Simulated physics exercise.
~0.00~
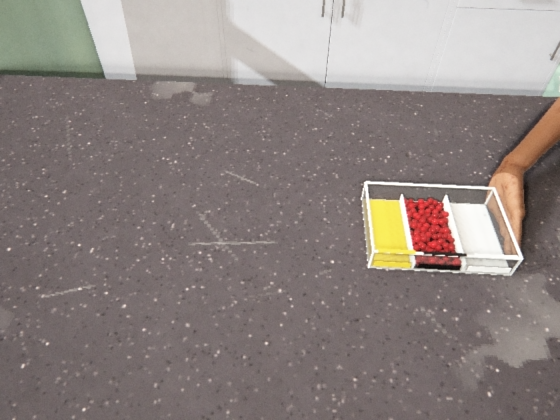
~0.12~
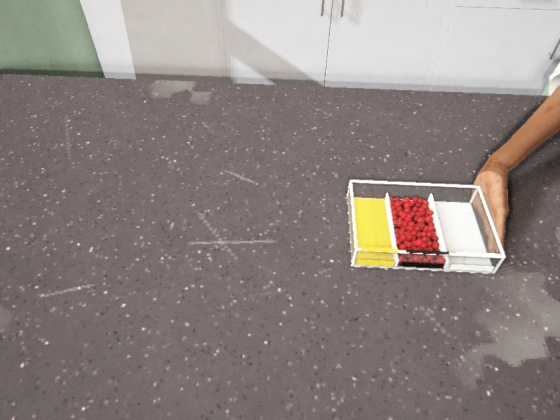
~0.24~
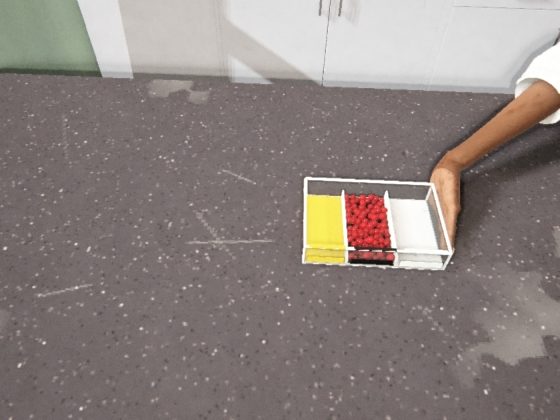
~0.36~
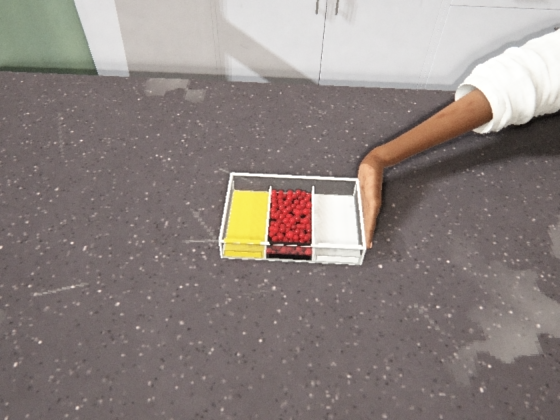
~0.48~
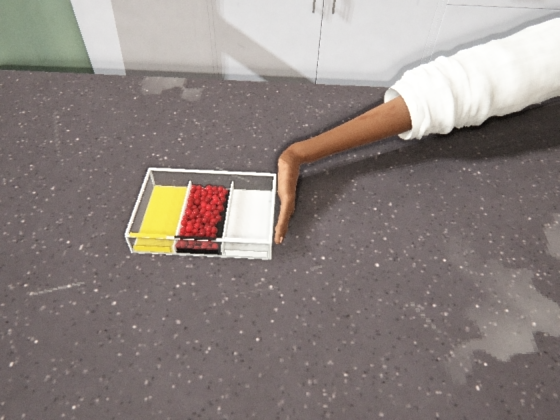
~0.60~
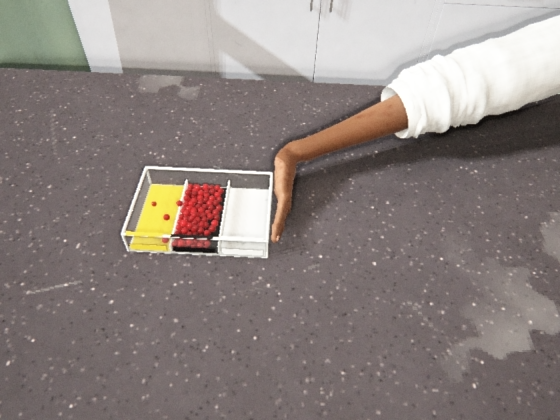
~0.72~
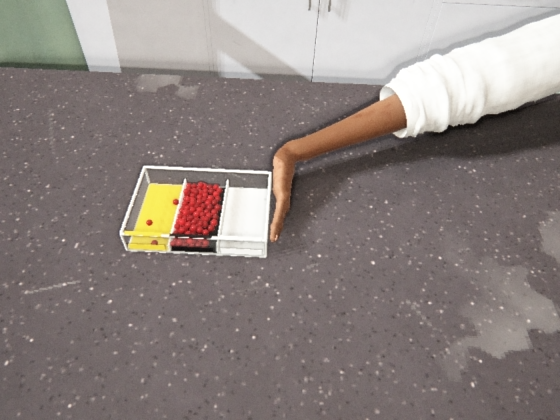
At first, a clear open tray with three sections sits at the right of a speckled dark surface, a hand against its right end. The left section is yellow, the middle one is filled with small red berries, and the right one is white and empty. The hand moves the tray leftward, faster as it goes, and a white sleeve comes into view behind it. The tray then stops left of center, and a few berries scatter into the yellow section. It ends at rest, most berries still in the middle and the white section empty.
